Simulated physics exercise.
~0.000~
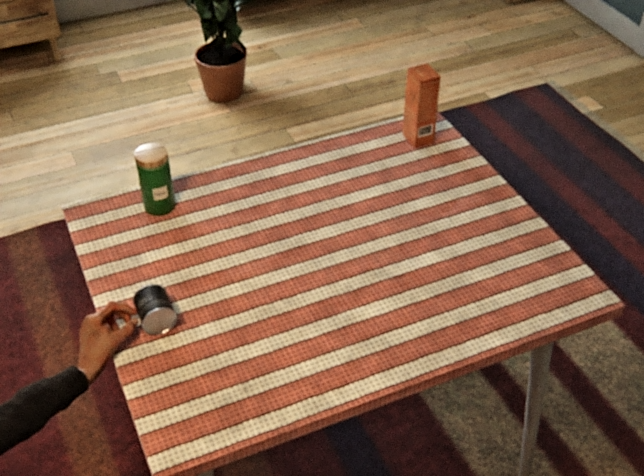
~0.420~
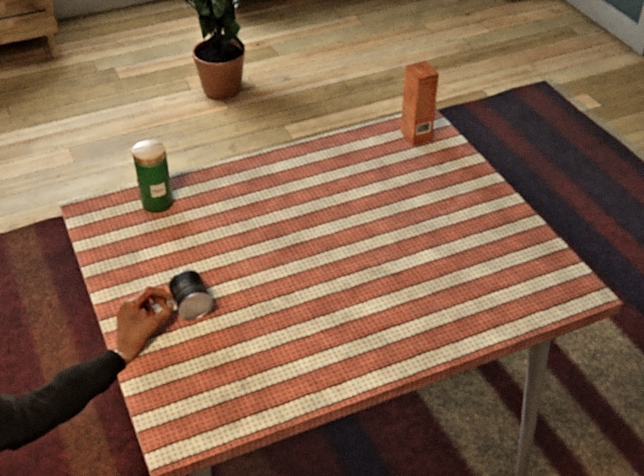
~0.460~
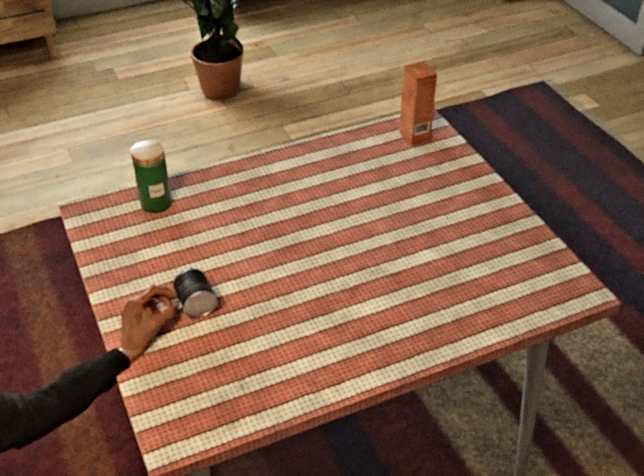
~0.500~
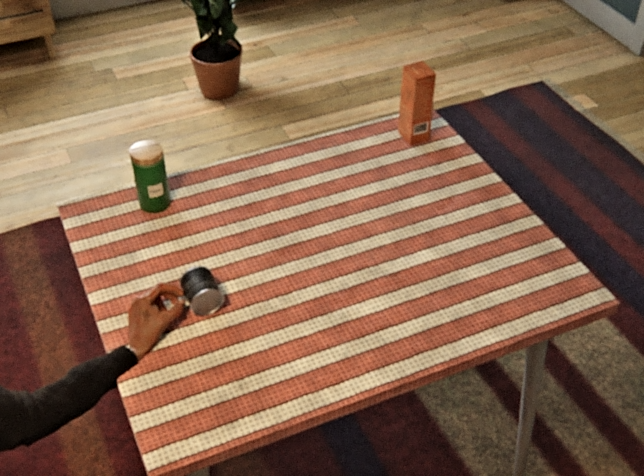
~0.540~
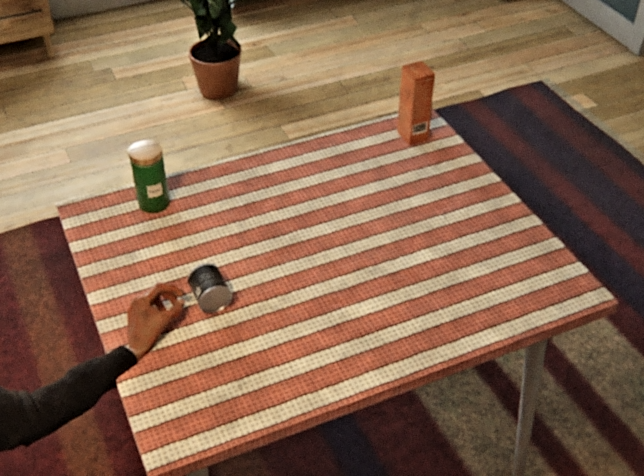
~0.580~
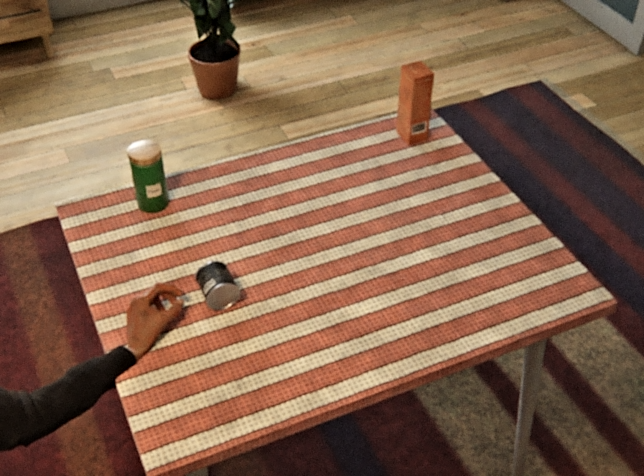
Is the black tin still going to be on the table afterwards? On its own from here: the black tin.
Turns out it is left on the table.
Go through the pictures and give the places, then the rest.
In the first frame, under the hand; black tin (155, 309).
In the second frame, under the hand; black tin (190, 295).
In the third frame, under the hand; black tin (195, 293).
In the fourth frame, black tin (201, 291).
In the fifth frame, black tin (209, 288) displaced a little.
In the sixth frame, black tin (217, 285) displaced a little.
Around 0.78 s, black tin displaced well along near (257, 273).
Around 1.18 s, black tin displaced well along near (319, 254).
Around 1.68 s, black tin displaced well along near (369, 238).
Finally (2.7 s), moved from the start, black tin. Final places as the last picture's camera would see them, black tin near (393, 231).
